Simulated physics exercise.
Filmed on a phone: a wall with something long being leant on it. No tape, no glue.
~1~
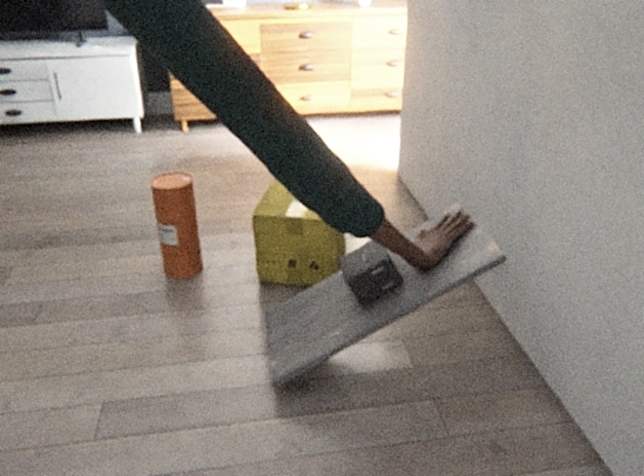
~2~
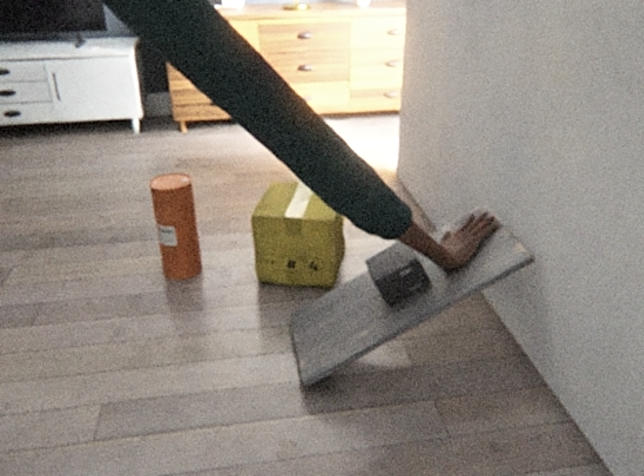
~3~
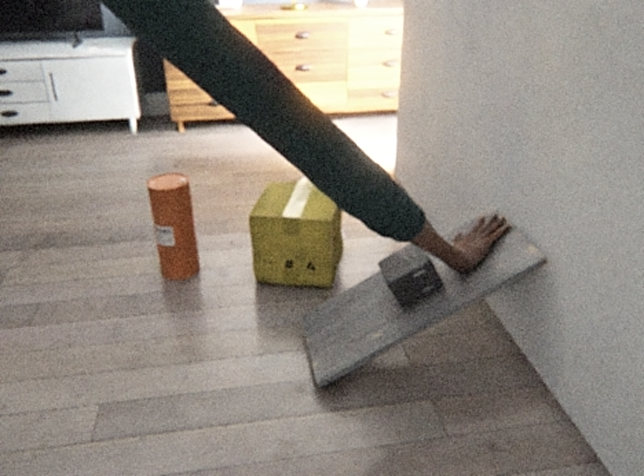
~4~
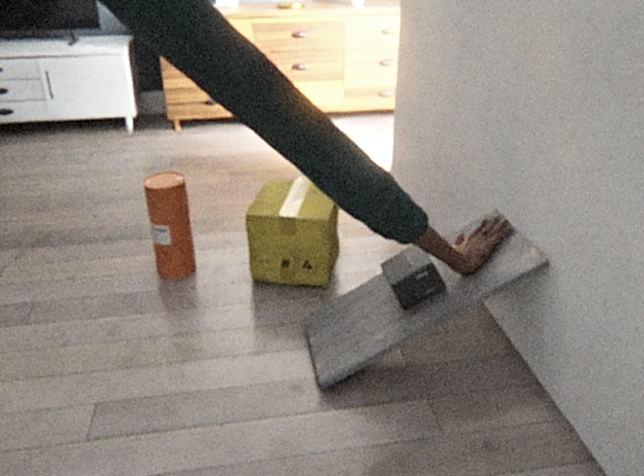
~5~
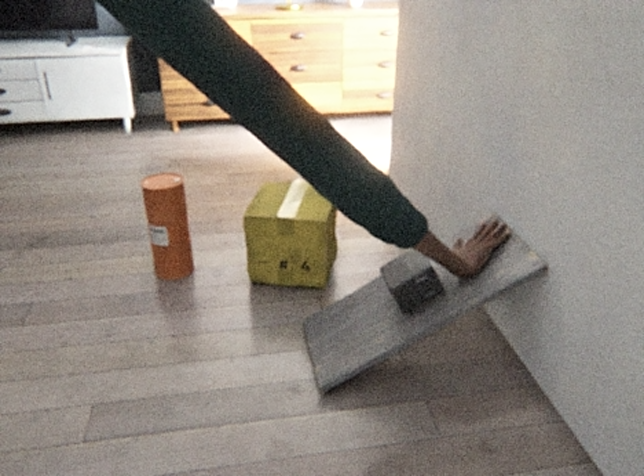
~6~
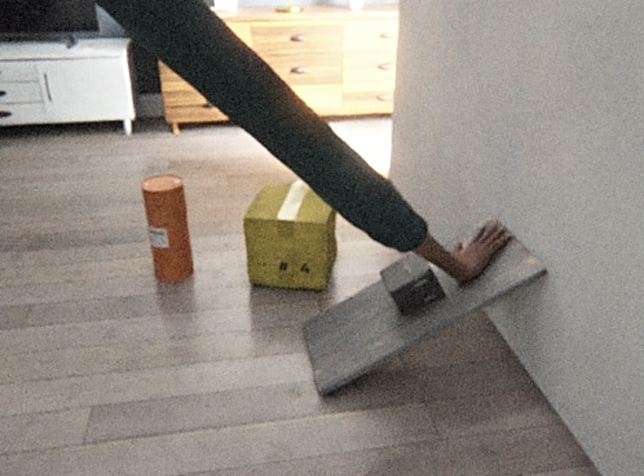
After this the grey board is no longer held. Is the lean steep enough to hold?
As it turns out, it slips out.
Then, 0.30 s past the last view, grey board leaning 15° more than when let go near (402, 324).
Then, 0.50 s past the last view, grey board leaning 27° more than when let go near (395, 321).
Then, 0.70 s past the last view, grey board leaning 29° more than when let go near (393, 347).
Then, 0.90 s past the last view, grey board leaning 28° more than when let go near (394, 344).
Finally, moved from the start, grey board; the other 2 still in place. Final places as the last picture's camera would see them, grey board near (393, 348). The board gives way.
